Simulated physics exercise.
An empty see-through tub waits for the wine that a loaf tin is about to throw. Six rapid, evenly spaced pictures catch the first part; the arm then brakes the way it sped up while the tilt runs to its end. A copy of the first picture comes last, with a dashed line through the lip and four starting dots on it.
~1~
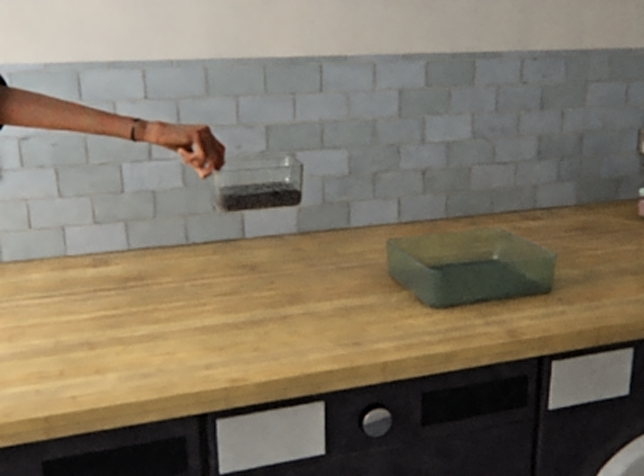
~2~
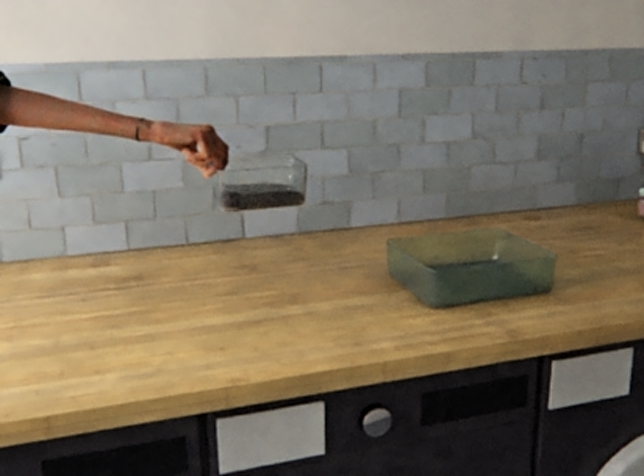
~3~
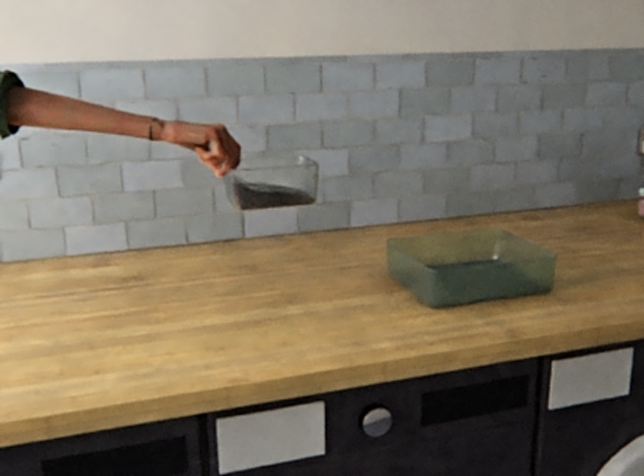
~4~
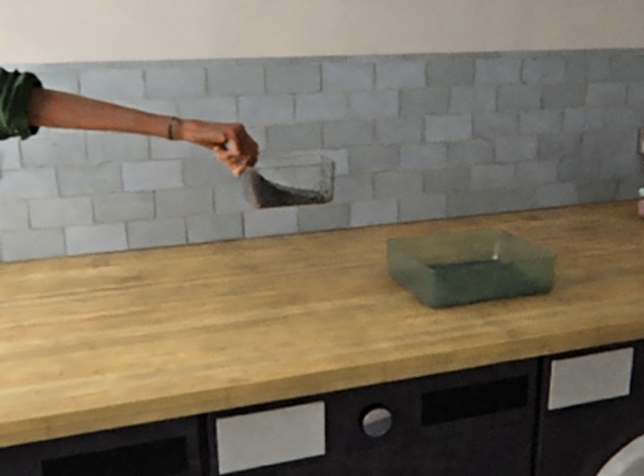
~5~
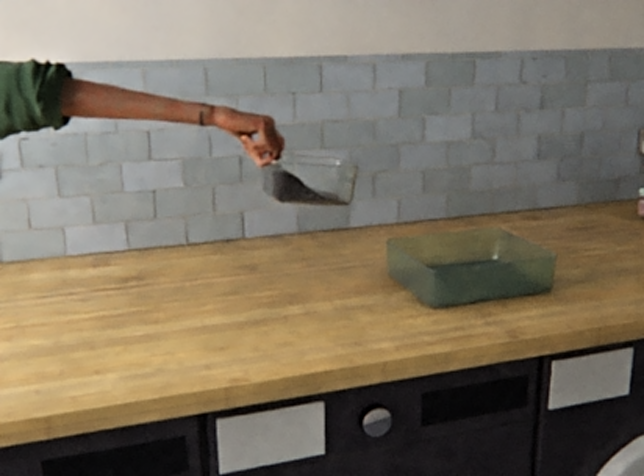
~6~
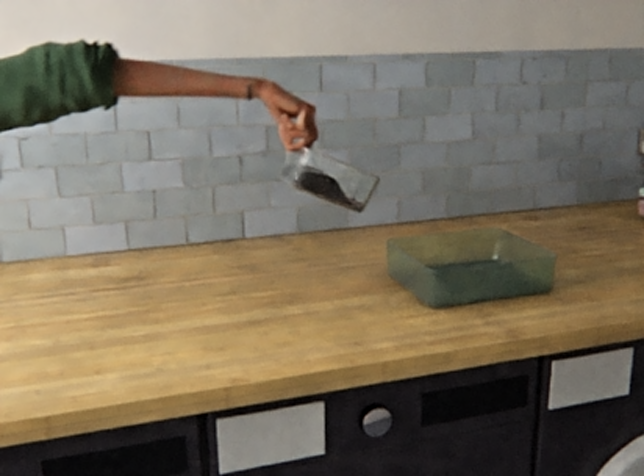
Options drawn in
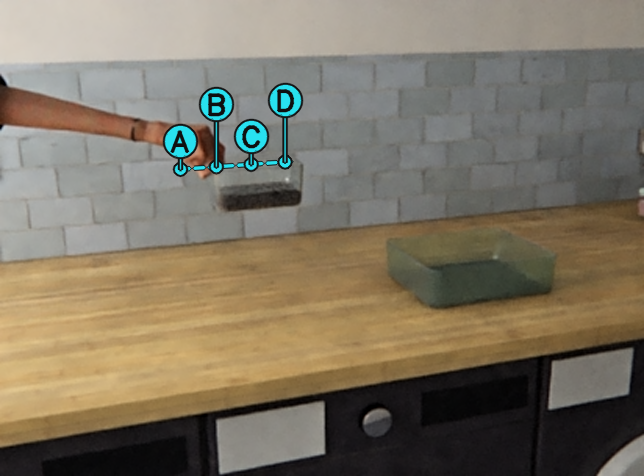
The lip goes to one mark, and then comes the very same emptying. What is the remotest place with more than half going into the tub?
Take C.
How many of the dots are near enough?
Two of the four.
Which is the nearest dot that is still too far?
B.
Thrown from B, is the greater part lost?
Yes, it does.
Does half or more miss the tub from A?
Yes.
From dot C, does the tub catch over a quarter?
Yes.
On the marked copy, A at (180, 169); B at (216, 166); C at (251, 164); D at (285, 162).
If A is chosen, about 9 % lands in the tub, 87 % falls short and 4 % goes beside or beyond.
If B is chosen, about 27 % lands in the tub, 66 % falls short and 7 % goes beside or beyond.
If C is chosen, about 68 % lands in the tub, 22 % falls short and 9 % goes beside or beyond.
If D is chosen, about 70 % lands in the tub, 17 % falls short and 12 % goes beside or beyond.
